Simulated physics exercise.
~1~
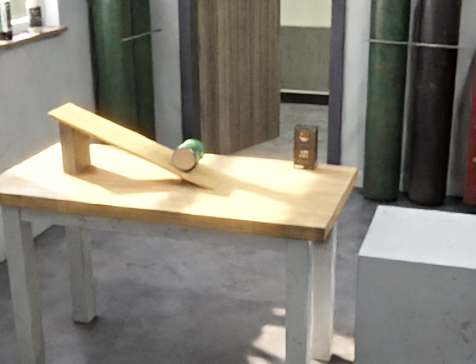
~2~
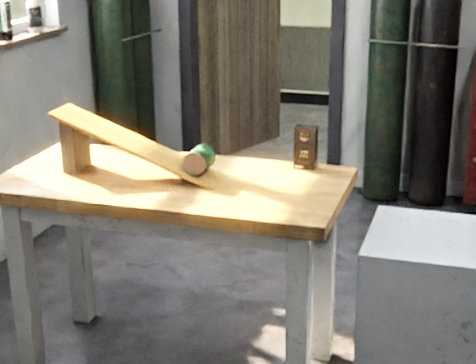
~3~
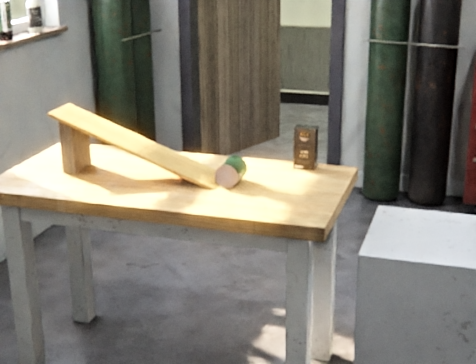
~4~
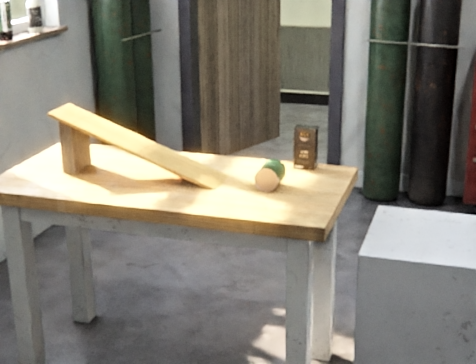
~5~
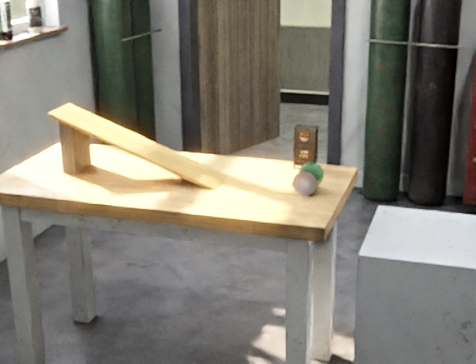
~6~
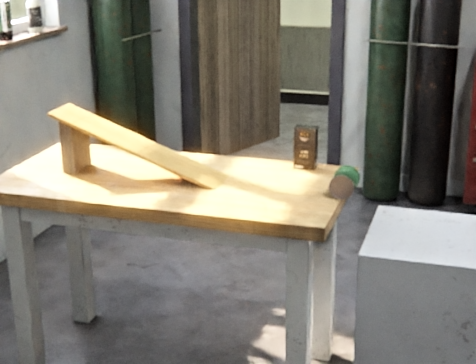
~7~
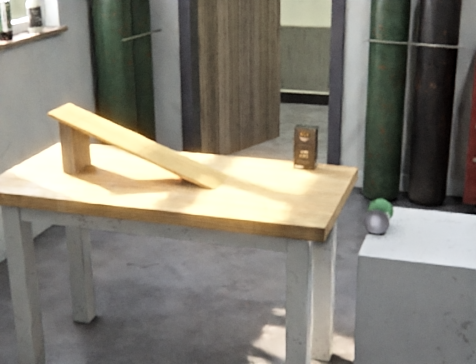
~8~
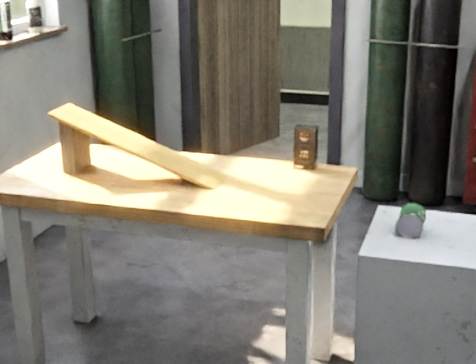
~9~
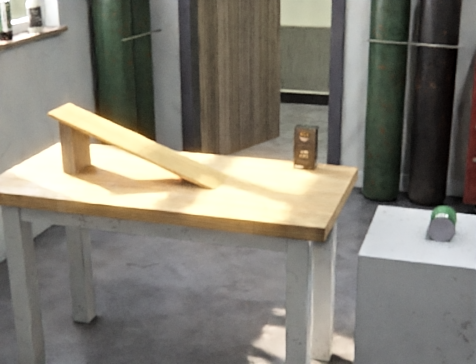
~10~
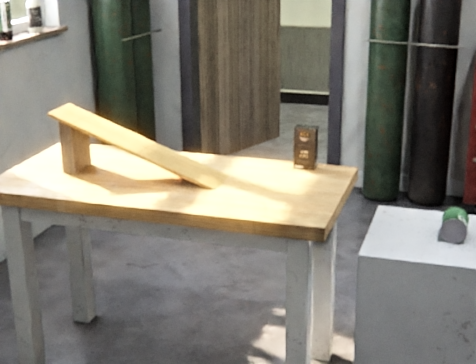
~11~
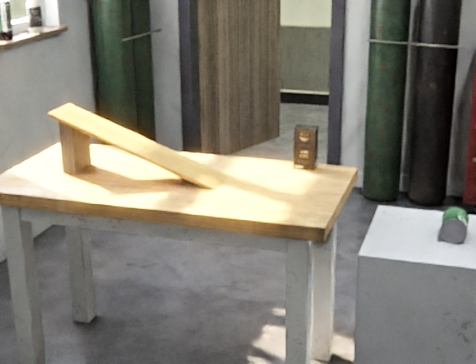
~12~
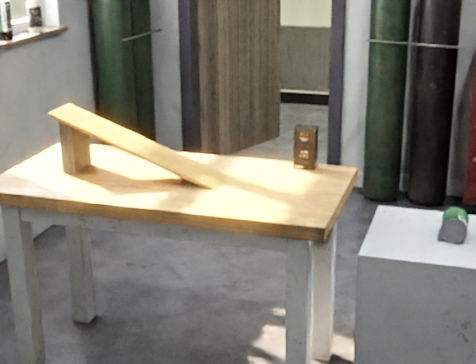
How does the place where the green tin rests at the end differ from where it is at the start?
At the start the green tin is on its side on the ramp on the wooden table. At the end it lies on top of the lower, pale block to the right, across the gap.
